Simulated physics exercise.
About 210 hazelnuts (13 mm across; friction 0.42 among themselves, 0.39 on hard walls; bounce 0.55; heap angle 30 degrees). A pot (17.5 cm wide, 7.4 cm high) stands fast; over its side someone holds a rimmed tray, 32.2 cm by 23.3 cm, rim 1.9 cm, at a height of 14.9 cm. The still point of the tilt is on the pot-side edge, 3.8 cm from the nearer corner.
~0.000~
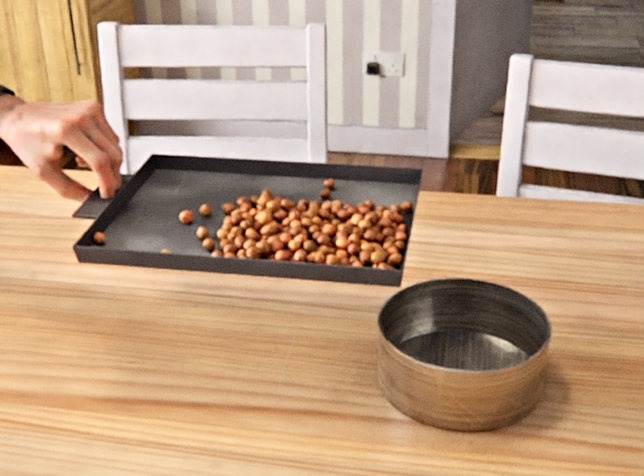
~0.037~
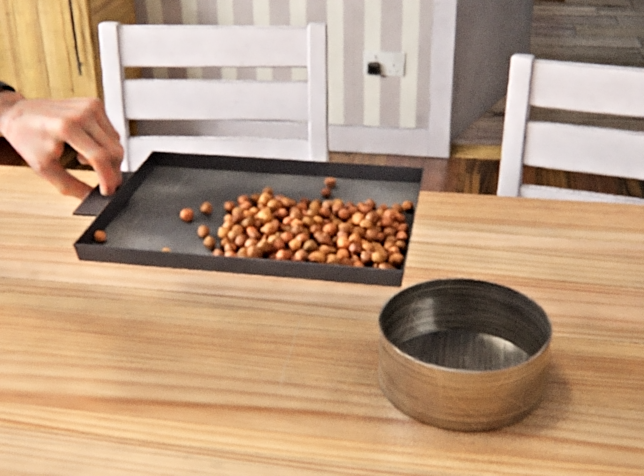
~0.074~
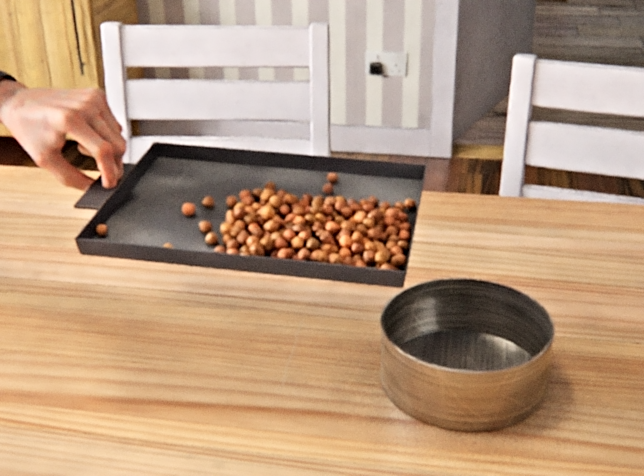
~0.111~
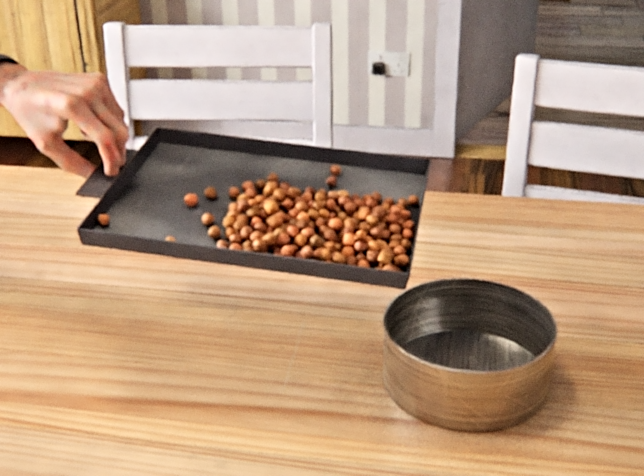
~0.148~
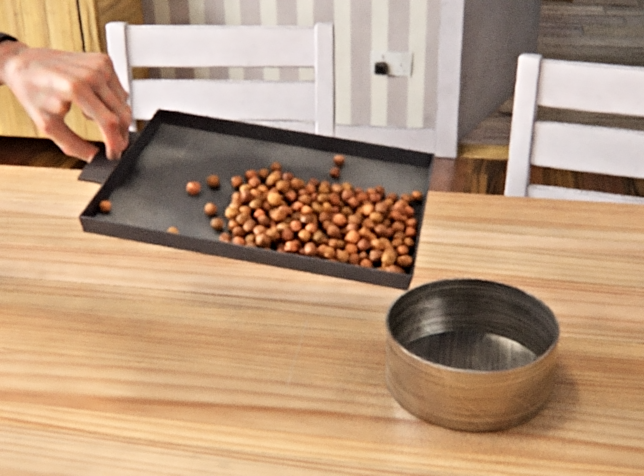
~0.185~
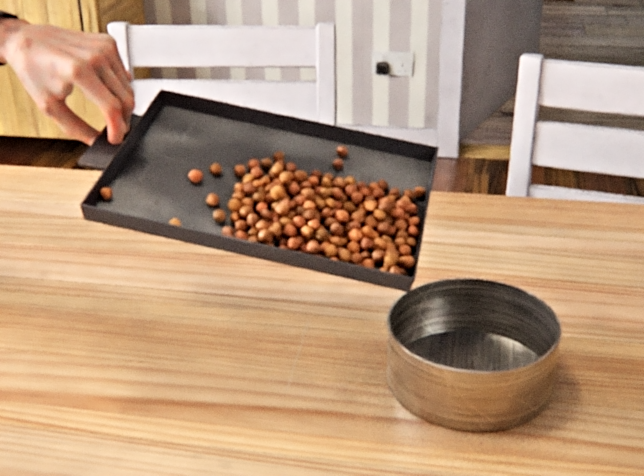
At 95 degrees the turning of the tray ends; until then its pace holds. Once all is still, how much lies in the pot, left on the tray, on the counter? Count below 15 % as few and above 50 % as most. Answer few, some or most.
In the pot: Some; left on the tray: Few; on the counter: Most.
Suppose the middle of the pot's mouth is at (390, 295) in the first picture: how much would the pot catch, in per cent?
Some 0 per cent.
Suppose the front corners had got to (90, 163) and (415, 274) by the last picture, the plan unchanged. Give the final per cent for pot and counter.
Pot 80, counter 20.
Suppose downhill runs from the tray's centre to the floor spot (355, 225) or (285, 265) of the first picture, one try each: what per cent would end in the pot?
Some 75 and 5 per cent.
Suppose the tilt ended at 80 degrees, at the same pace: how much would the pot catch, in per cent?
It would be near 30 per cent.
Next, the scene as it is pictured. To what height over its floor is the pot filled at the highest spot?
Some 2.0 cm.
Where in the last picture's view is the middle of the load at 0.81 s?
Near (401, 226).
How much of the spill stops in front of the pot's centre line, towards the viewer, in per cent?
About 100 per cent.
After 0.56 s, tilt 53 degrees; the tray holds 100 %, the pot 0 %.
After 0.81 s, tilt 80 degrees; the tray holds 80 %, the pot 5 %.
After 1.16 s, tilt 95 degrees; the tray holds 5 %, the pot 30 %.
In the end, at 2.4 s, pot 40 %, tray 0 %, counter 60 %.
